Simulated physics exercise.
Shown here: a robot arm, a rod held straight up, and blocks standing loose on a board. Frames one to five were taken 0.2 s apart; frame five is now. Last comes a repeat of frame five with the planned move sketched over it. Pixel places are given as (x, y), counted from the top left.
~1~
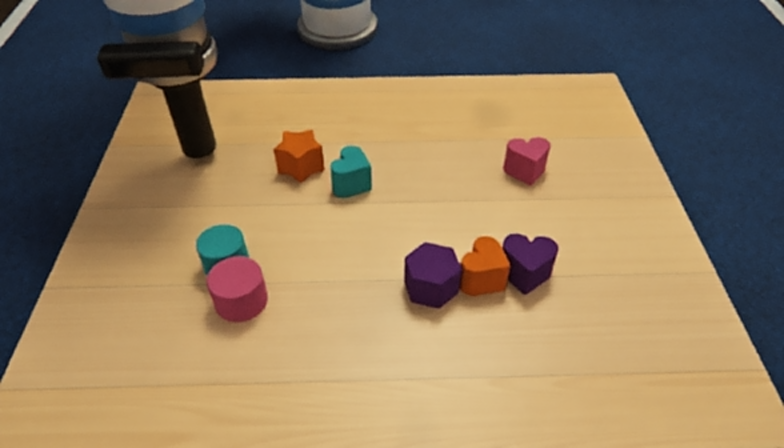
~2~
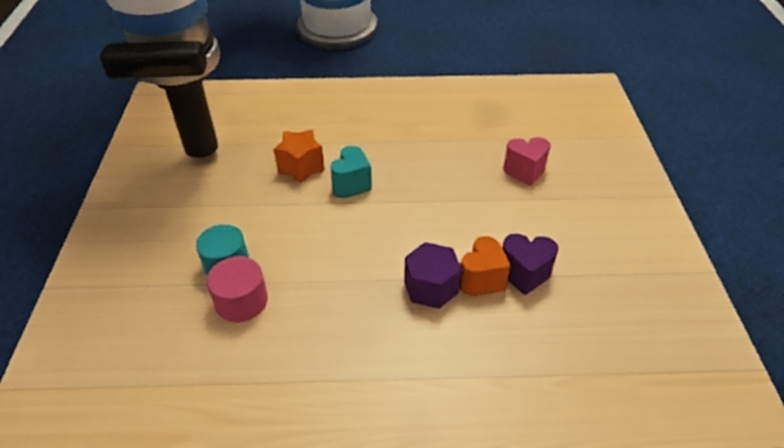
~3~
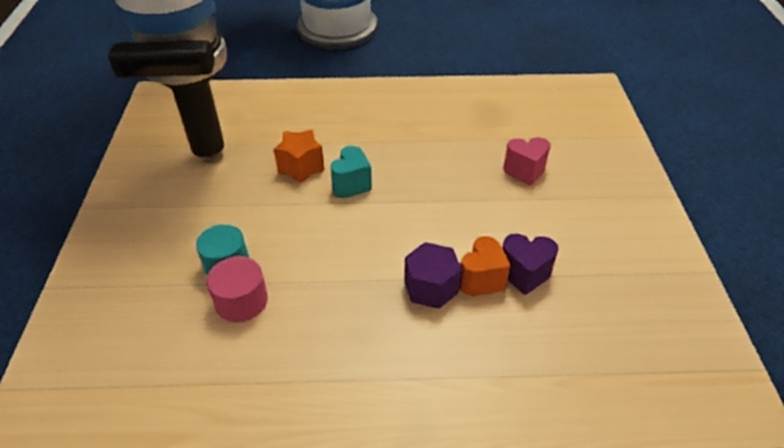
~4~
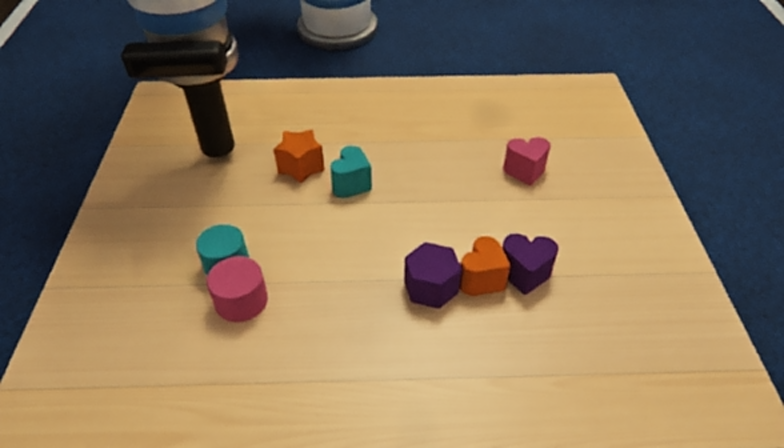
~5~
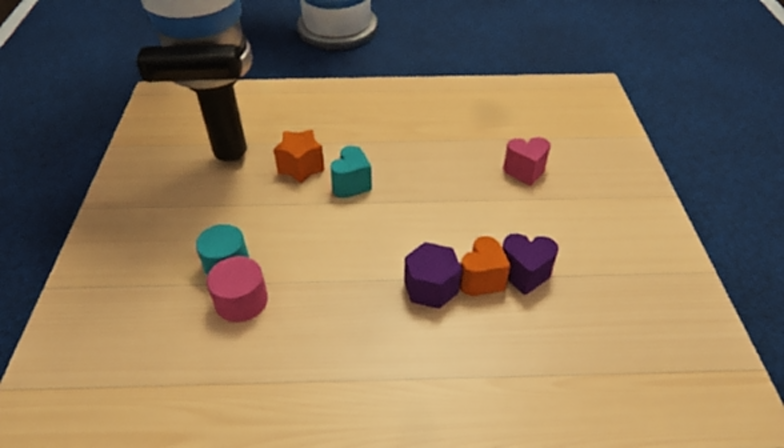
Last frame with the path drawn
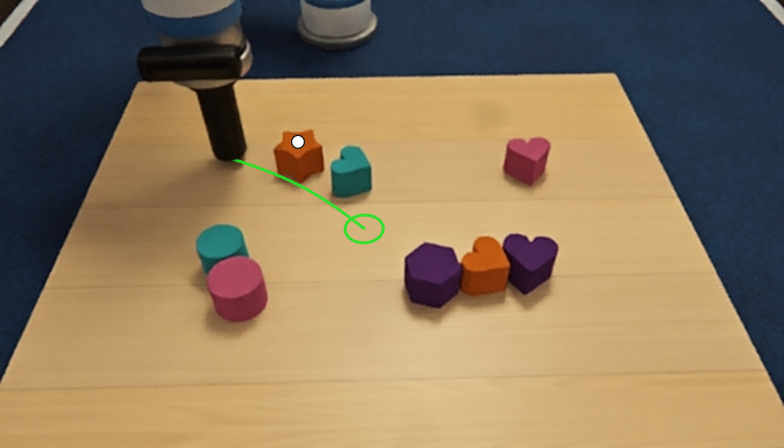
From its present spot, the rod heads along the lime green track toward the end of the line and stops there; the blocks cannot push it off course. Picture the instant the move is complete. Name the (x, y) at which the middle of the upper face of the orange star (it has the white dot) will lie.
Its top centre is at about (323, 143).
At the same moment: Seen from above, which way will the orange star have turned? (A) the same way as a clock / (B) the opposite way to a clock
That would be B.
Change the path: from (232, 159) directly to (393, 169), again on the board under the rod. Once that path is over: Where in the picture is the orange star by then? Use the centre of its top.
It is going to be at (423, 160).
The line goes from (232, 159) over (301, 186) to (364, 229); the dot is on the orange star.
What follows on the original path. One third of the way, rod (277, 167); orange star (310, 142), turned 30° anticlockwise.
Two thirds of the way, rod (322, 190); orange star (323, 143), turned 75° anticlockwise; turquoise heart block (356, 160).
At the end, rod (364, 220); orange star (323, 143), turned 75° anticlockwise; turquoise heart block (360, 160), turned 25° anticlockwise; purple hexagon unmoved.
